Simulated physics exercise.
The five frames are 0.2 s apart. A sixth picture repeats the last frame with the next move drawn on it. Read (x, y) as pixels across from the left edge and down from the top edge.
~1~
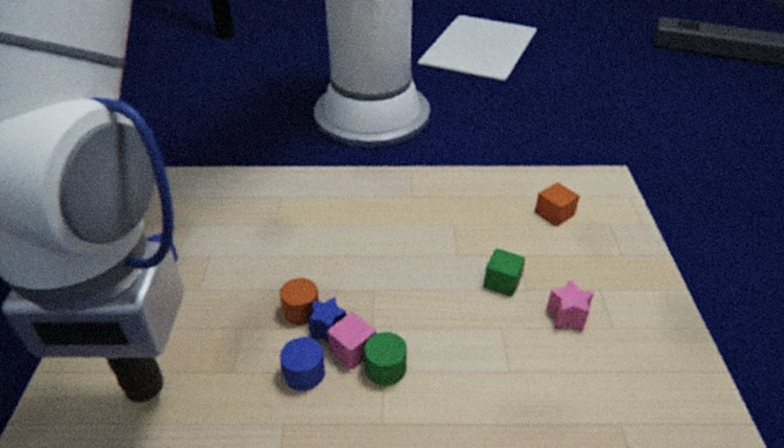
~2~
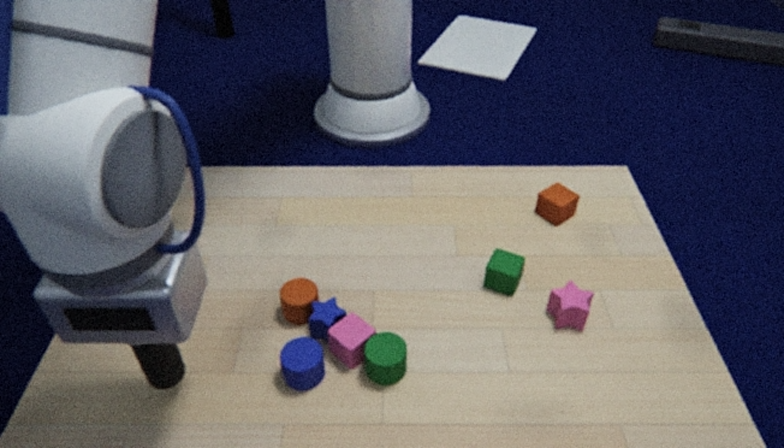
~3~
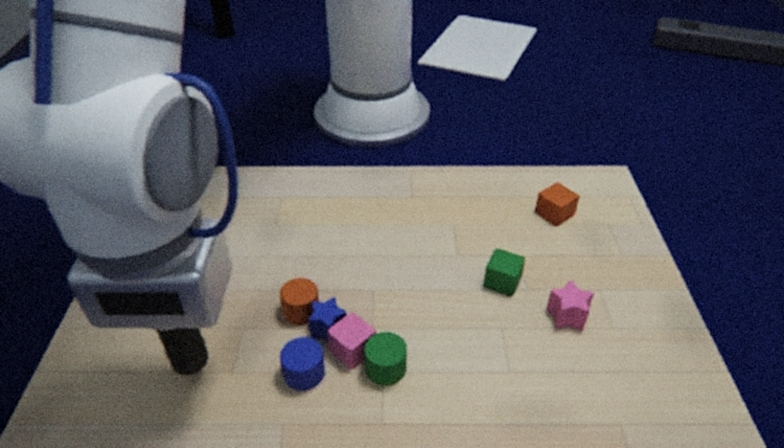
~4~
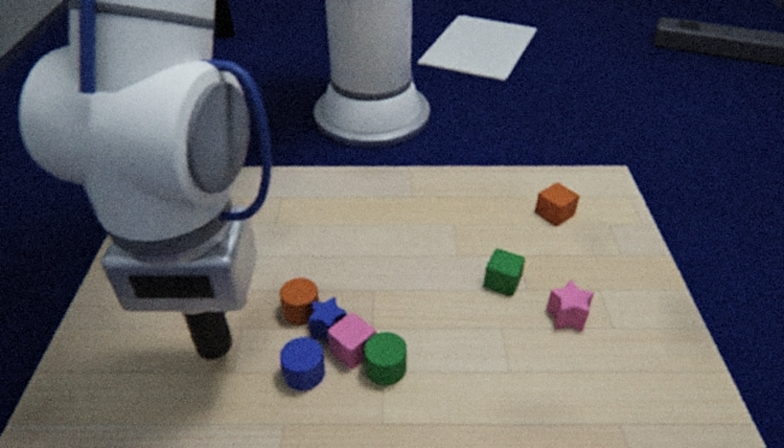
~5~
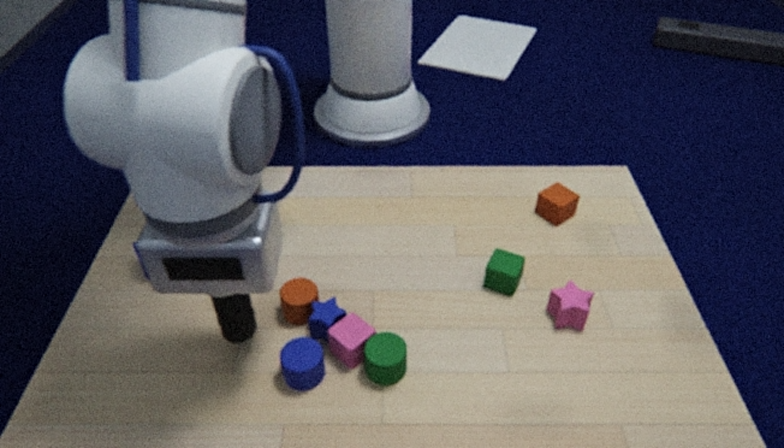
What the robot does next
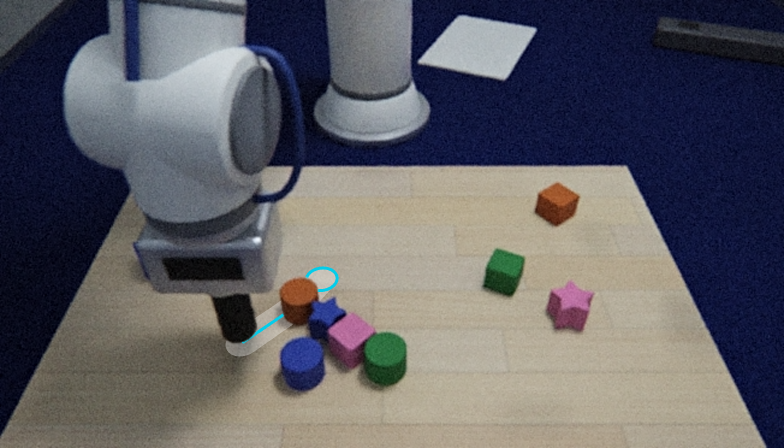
A robot arm holding a dark rod moved steadily right and slightly away across the wooden table, nearing the orange round block beside the blue, pink and green ones, while every block stayed still.
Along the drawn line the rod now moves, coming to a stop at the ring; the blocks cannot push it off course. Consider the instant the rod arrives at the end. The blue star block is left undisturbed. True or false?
It is true.
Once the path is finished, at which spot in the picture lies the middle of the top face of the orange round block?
Somewhere near (352, 266).
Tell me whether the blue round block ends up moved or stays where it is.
If the rod follows that path, the blue round block stays in its place.
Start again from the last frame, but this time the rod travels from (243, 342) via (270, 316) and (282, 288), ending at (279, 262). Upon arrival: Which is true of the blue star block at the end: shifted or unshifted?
The blue star block keeps its place.
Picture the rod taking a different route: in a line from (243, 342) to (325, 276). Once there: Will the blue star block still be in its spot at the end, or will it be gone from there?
That block stays.
Drawn move, from (243, 342) via (288, 311), ending at (322, 279).
The first path, step by step. One third of the way, rod (272, 309); orange round block (304, 288).
Two thirds of the way, rod (299, 289); orange round block (333, 274).
At the end, rod (320, 267); orange round block (352, 266); blue round block still; blue star block still.
